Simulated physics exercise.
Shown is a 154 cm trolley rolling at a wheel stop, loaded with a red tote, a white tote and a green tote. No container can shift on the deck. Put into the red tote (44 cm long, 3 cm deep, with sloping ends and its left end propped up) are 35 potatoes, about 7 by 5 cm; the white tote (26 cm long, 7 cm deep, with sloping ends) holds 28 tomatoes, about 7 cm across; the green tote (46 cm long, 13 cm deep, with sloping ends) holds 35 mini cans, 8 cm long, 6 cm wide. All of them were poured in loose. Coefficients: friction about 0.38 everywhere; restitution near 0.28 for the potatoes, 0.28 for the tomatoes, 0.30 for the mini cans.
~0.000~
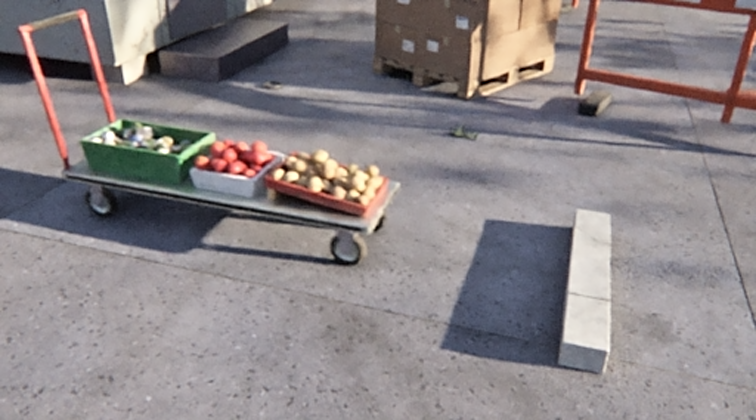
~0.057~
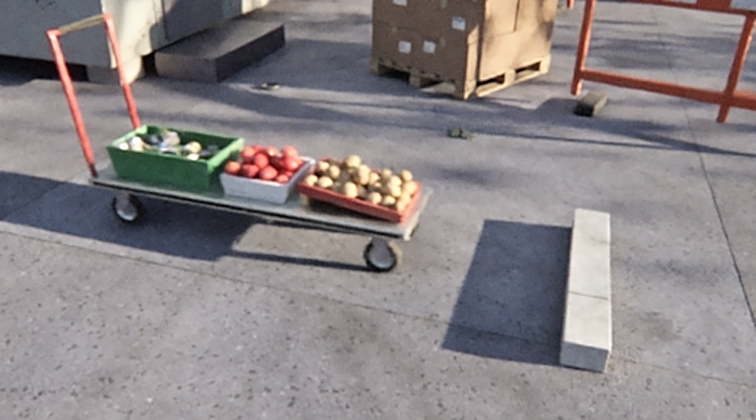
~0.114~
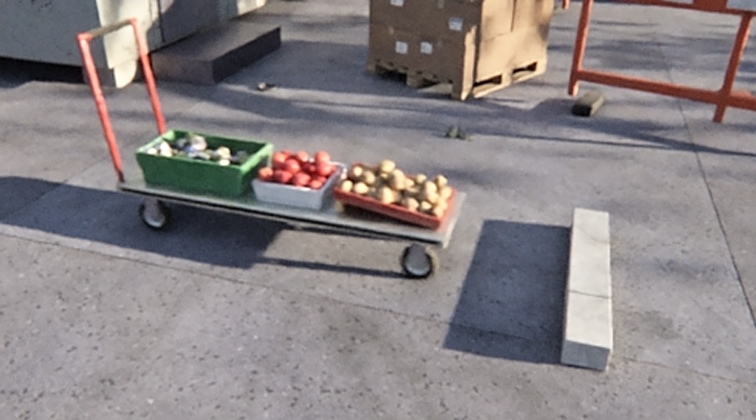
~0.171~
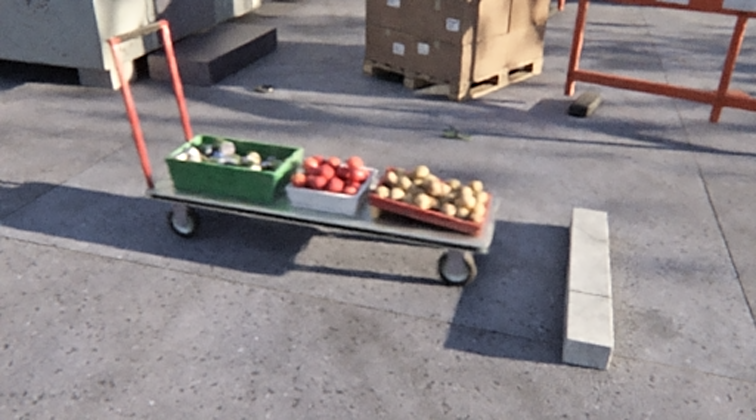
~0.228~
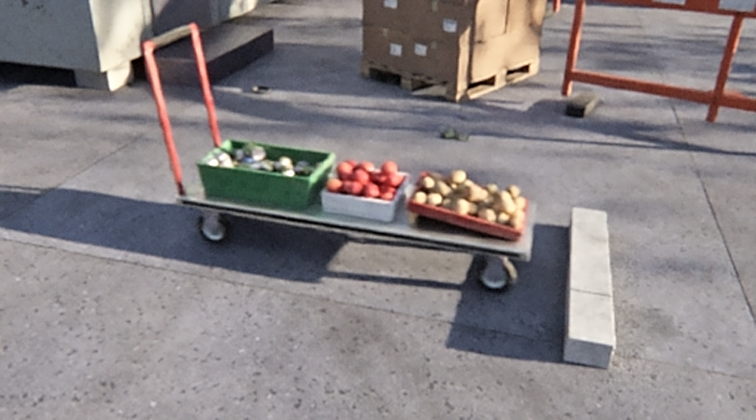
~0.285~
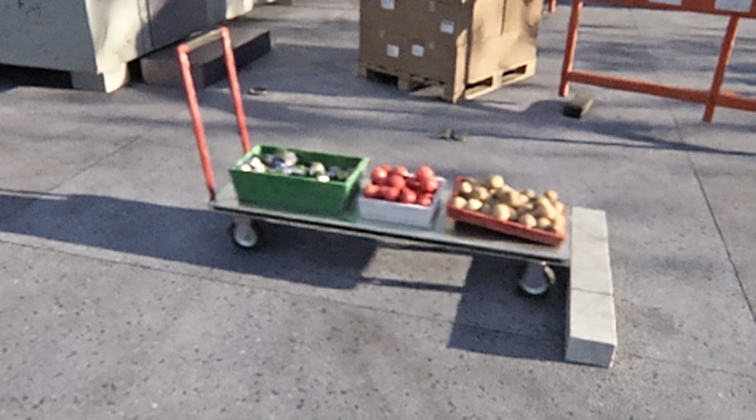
A flatbed trolley carrying green, white and red totes of cans, tomatoes and potatoes rolling right across paving towards a pale kerb block.
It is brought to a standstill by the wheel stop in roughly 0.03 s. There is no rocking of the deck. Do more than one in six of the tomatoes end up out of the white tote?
I expect the share that escapes to go past a sixth.
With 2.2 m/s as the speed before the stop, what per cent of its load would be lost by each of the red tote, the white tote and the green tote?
In that case red tote 20, white tote 30, green tote 0 per cent.
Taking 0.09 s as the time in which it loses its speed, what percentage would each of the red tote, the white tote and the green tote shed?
Result - red tote: 30 percent, white tote: 30 percent, green tote: 10 percent.
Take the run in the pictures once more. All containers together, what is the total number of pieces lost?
Total: Around 25.
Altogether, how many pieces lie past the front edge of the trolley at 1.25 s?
Close to 12.
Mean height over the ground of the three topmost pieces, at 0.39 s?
On average they sit about 46 cm high.
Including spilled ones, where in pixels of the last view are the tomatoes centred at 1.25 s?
Centre: Around (439, 203) px.
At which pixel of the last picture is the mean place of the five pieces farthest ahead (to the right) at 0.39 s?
The five leading pieces sit around (588, 205) in the last view.
After 0.29 s, contact.
After 0.39 s, the red tote is down by 2 of 35, the white tote is down by 3 of 28 and the green tote has all 35.
After 0.51 s, the red tote is down by 10 of 35, the white tote is down by 9 of 28 and the green tote is down by 2 of 35.
After 0.74 s, the red tote is down by 12 of 35, the white tote is down by 9 of 28 and the green tote is down by 3 of 35.
When it is over (at 1.25 s), the red tote is down by 13 of 35, the white tote is down by 9 of 28 and the green tote is down by 3 of 35. Asked share, 9 of 28, 32 per cent.
